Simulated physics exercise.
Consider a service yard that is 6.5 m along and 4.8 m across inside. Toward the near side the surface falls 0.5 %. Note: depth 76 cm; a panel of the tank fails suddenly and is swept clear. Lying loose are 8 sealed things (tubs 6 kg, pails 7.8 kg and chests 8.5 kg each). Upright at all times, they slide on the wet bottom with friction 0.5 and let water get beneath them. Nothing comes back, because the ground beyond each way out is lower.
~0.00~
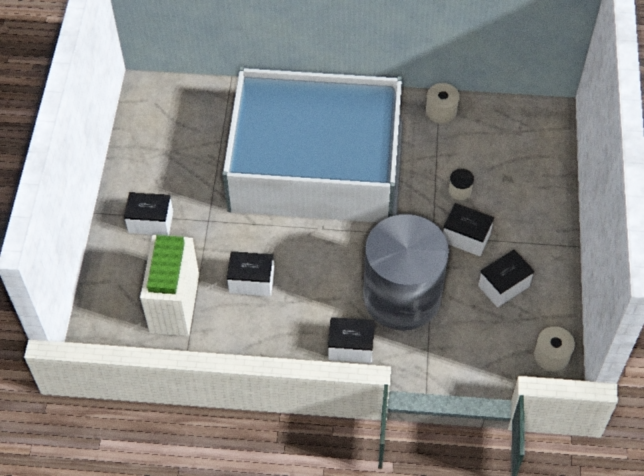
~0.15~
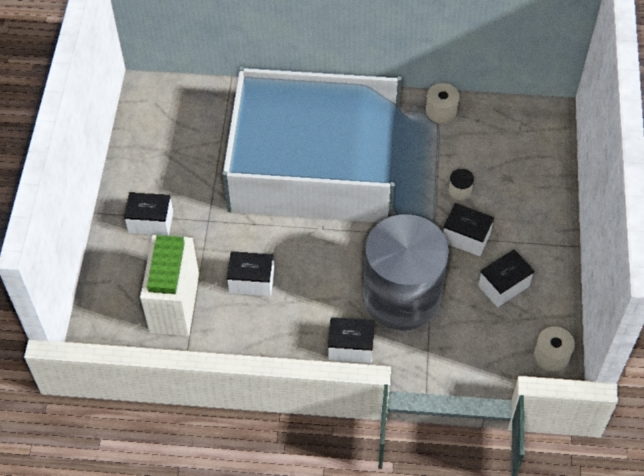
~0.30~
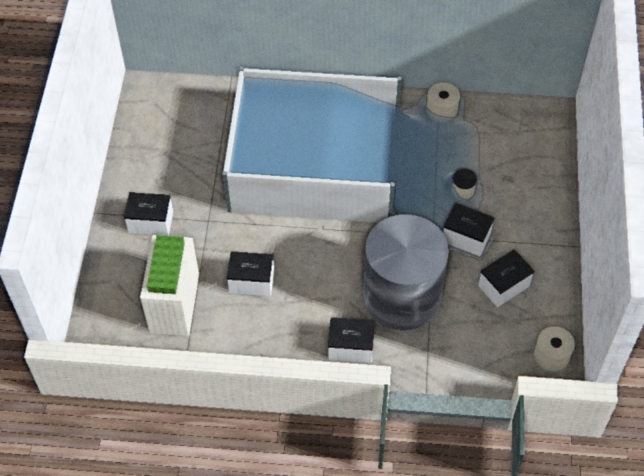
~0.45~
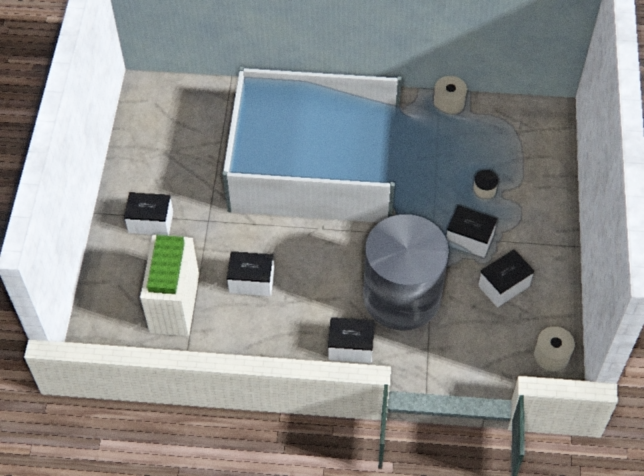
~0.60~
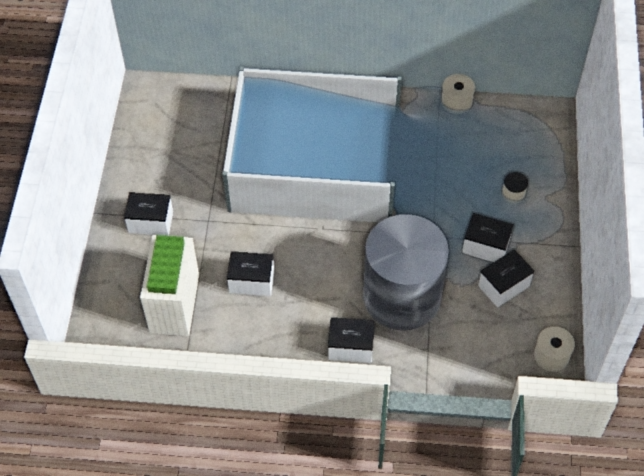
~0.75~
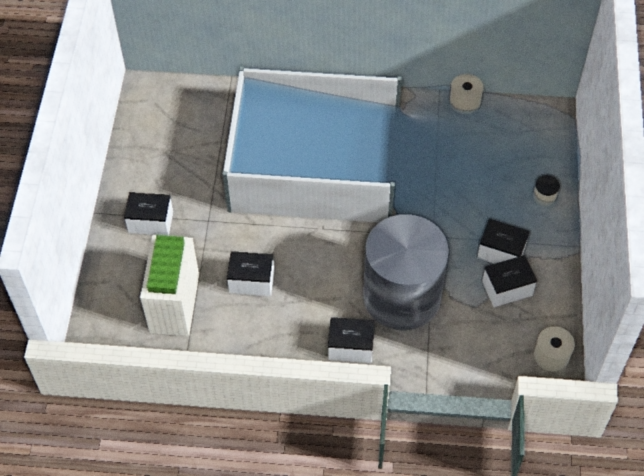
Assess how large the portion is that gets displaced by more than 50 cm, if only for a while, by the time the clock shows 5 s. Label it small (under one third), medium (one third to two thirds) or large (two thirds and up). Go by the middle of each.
Large.
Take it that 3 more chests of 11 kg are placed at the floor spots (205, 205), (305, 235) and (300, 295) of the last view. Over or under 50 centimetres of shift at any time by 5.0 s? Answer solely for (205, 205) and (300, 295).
Result, in sequence: Not exceeded / not exceeded.
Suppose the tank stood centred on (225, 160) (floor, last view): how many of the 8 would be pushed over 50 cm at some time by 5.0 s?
Then the count would be 6.
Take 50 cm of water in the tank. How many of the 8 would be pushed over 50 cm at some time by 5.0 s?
Count under that change: 6.
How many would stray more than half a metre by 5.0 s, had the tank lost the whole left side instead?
Count: 4.
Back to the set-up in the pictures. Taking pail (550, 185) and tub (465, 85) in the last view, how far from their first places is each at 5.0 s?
Object 1: 300 cm. Object 2: 150 cm.
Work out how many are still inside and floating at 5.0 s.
3 at that moment.
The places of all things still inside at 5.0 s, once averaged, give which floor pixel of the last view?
The centre is close to (285, 274).
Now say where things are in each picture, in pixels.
A pail at (462, 178) rests on the ground; a chest at (469, 221) rests on the ground; water covers 3.6 m2; 0 of 8 have shifted, in the first frame.
A pail at (462, 178), on the bottom; a chest at (469, 221) rests on the ground; 4.7 m2 under water; 0 of 8 have shifted, in the second frame.
A pail at (465, 178) rests on the ground, 4 cm from its start; a chest at (469, 221), on the bottom; water covers 5.9 m2; 0 of 8 have shifted, in the third frame.
A pail at (486, 179), on the bottom, 32 cm from its start; a chest at (473, 223) rests on the ground, 5 cm from its start; water covers 7.4 m2; 3 of 8 have shifted, in the fourth frame.
A pail at (516, 182) rests on the ground, 72 cm from its start; a chest at (489, 231) rests on the ground, 29 cm from its start; water covers 9.1 m2; 3 of 8 have shifted, in the fifth frame.
A pail at (548, 185) rests on the ground, 114 cm from its start; a chest at (505, 237) rests on the ground, 51 cm from its start; 10.8 m2 under water; 4 of 8 have shifted, in the sixth frame.
After 1.1 s 3 of 8 are over 50 cm from their spots; 2 afloat.
After 2.2 s 5 of 8 are over 50 cm from their spots; 4 afloat.
After 3.5 s 5 of 8 are over 50 cm from their spots; 4 afloat.
After 5.0 s 6 of 8 are over 50 cm from their spots, and 6 have been at some point; 3 afloat.
